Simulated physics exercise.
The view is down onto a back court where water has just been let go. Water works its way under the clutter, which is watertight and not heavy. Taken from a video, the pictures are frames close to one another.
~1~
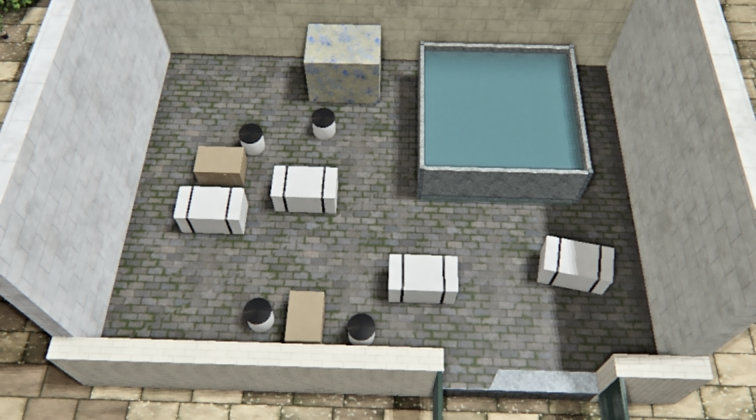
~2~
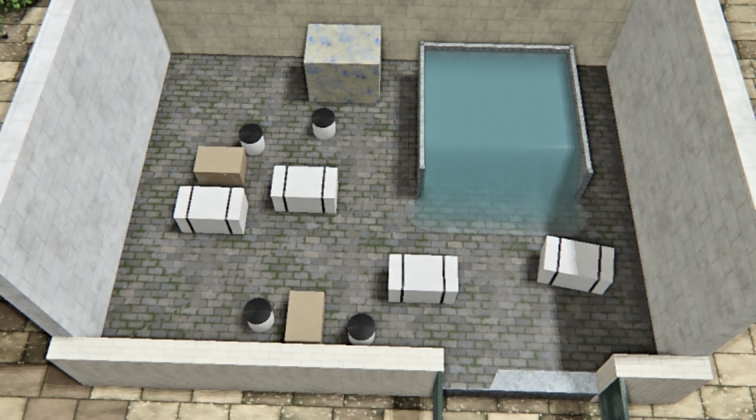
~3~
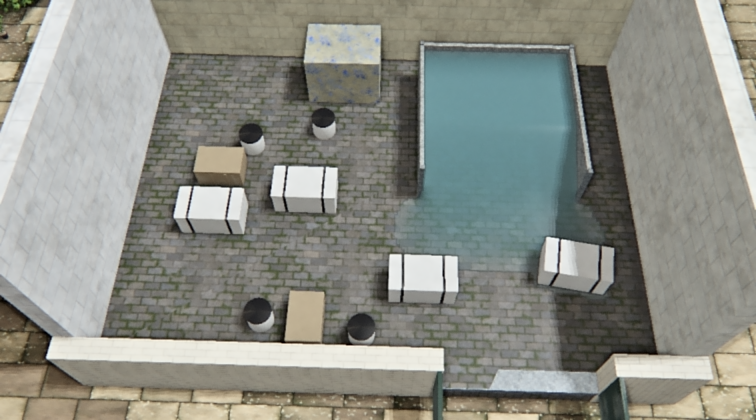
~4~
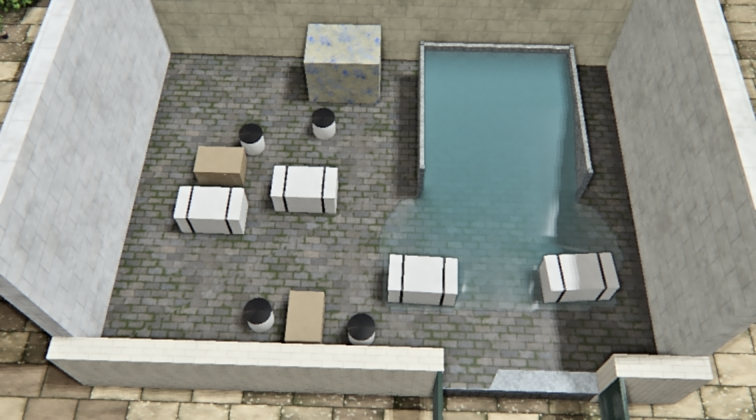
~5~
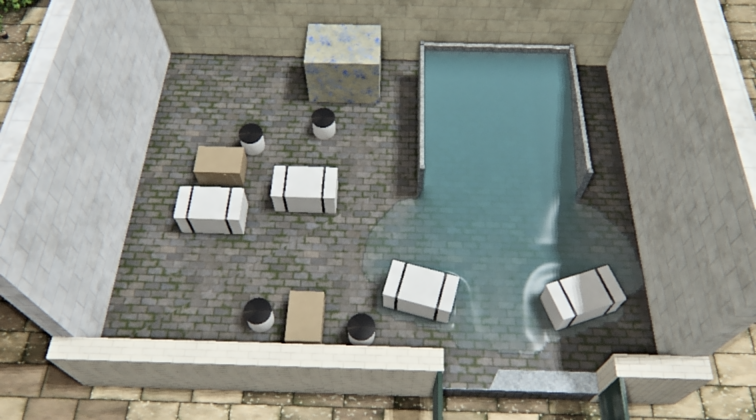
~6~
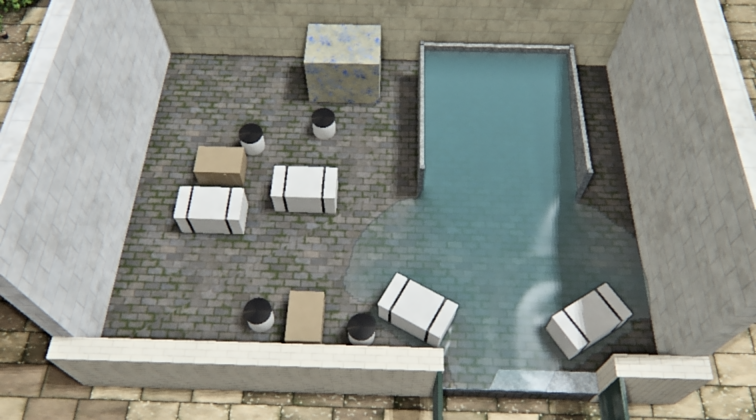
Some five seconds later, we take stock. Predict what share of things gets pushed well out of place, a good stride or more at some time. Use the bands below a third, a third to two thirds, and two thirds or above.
It falls a third to two thirds.
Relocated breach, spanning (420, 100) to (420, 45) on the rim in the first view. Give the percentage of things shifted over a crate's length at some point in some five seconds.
About 50 per cent.
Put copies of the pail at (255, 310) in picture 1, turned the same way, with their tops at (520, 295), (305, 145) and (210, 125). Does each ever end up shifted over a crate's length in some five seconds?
Shoved clear, stays put, stays put.
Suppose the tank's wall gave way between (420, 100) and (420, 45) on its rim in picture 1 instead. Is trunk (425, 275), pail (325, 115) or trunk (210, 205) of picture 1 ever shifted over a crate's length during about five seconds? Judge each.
Falls short, travels that far, travels that far.
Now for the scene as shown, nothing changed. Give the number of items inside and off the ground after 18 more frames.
That adds up to 2.
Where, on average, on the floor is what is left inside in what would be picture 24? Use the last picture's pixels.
Mean floor position: Approx. (258, 237) px, last view.
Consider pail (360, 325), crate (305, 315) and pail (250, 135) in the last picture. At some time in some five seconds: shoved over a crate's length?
Listed order gives past that mark, then past that mark, and lastly below that mark.
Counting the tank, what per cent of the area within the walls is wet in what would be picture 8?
40 per cent or so.
A moment on, 2 of 10 are well off their spots; 0 afloat.
Next, 4 of 10 are well off their spots; 3 afloat.
Later, 5 of 10 are well off their spots; 2 afloat.
In the end, 5 of 10 are well off their spots, and 5 have been at some point; 5 afloat.
